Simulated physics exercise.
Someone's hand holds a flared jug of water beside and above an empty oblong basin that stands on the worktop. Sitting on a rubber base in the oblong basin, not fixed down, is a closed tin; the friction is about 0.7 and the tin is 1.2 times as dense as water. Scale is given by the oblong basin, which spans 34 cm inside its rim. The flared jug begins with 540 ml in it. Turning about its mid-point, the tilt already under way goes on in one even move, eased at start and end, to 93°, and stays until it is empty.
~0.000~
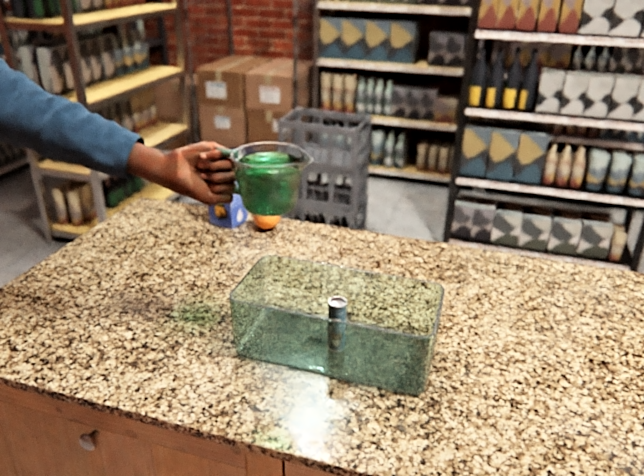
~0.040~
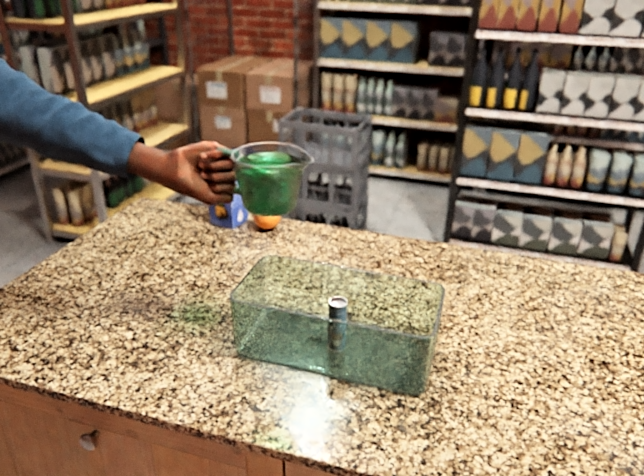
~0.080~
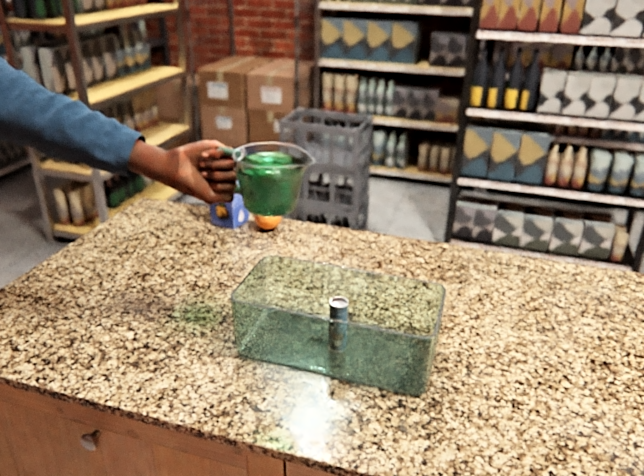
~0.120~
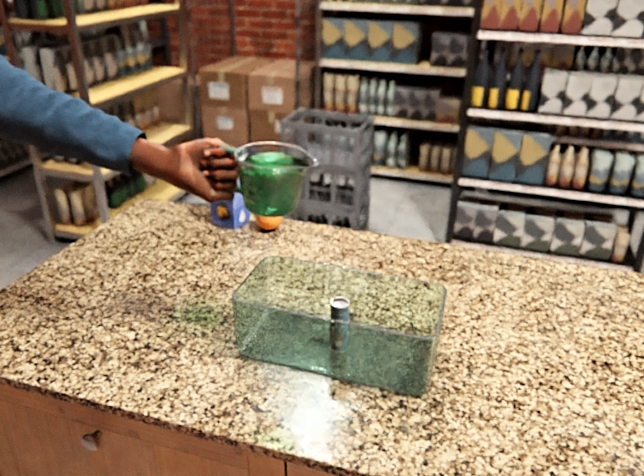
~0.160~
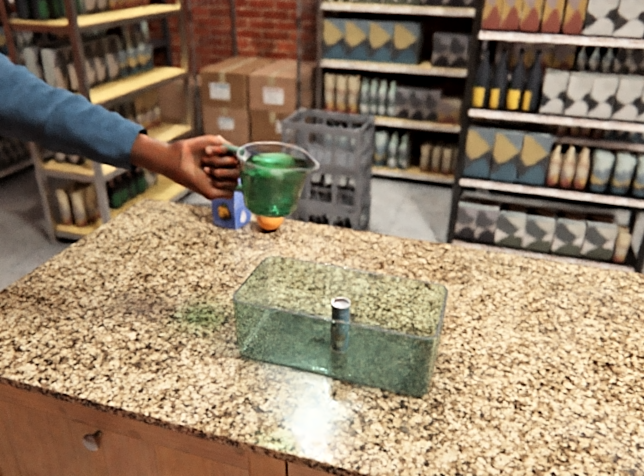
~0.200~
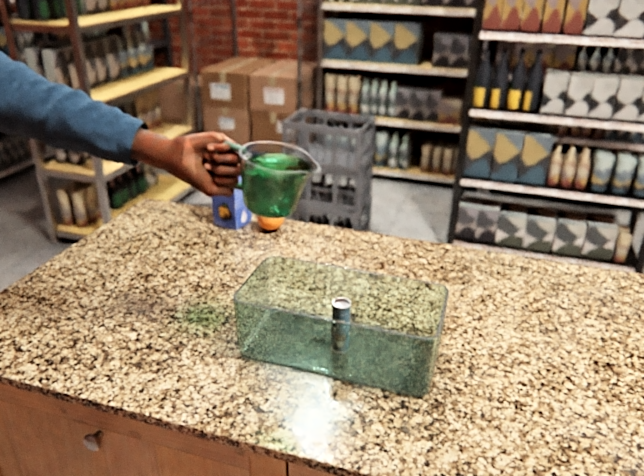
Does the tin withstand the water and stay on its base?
Yes. It rides it out.
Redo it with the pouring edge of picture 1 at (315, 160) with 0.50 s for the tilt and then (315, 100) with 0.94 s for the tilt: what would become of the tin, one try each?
Try 1: Still standing; try 2: Still standing.
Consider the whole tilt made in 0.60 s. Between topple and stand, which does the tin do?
The tin remains upright.
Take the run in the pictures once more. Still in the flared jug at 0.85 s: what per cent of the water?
Around 16 percent of it.
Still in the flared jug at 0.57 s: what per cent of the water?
Around 68 percent.
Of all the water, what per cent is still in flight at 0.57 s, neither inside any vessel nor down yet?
Around 28 in a hundred.
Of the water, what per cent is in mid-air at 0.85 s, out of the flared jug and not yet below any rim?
About 24 percent.
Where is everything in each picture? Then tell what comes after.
The first frame shows tilt 0°; pouring edge (313, 161); surface from (240, 157) to (303, 165); the oblong basin's rim runs from (246, 276) to (439, 311); the tin's top is at (338, 304).
The second frame shows tilt 0°; pouring edge (313, 161); surface from (240, 157) to (304, 166).
The third frame shows tilt 2°; pouring edge (315, 162); surface from (242, 158) to (304, 167).
The fourth frame shows tilt 4°; pouring edge (317, 165); surface from (243, 157) to (306, 167).
The fifth frame shows tilt 6°; pouring edge (319, 167); surface from (246, 158) to (309, 169).
The sixth frame shows tilt 10°; pouring edge (320, 171); surface from (247, 159) to (312, 170).
By 0.57 s the tilt is 62° and 68 per cent is still to pour; the tin stands where it began.
By 0.85 s the tilt is 91° and 16 per cent is still to pour; the tin stands where it began.
By 1.13 s the tilt is 93° and 1 per cent is still to pour; the tin stands where it began.
By 1.44 s the tilt is 93° and 0 per cent is still to pour; the tin stands where it began.
At rest the tin stands where it began.
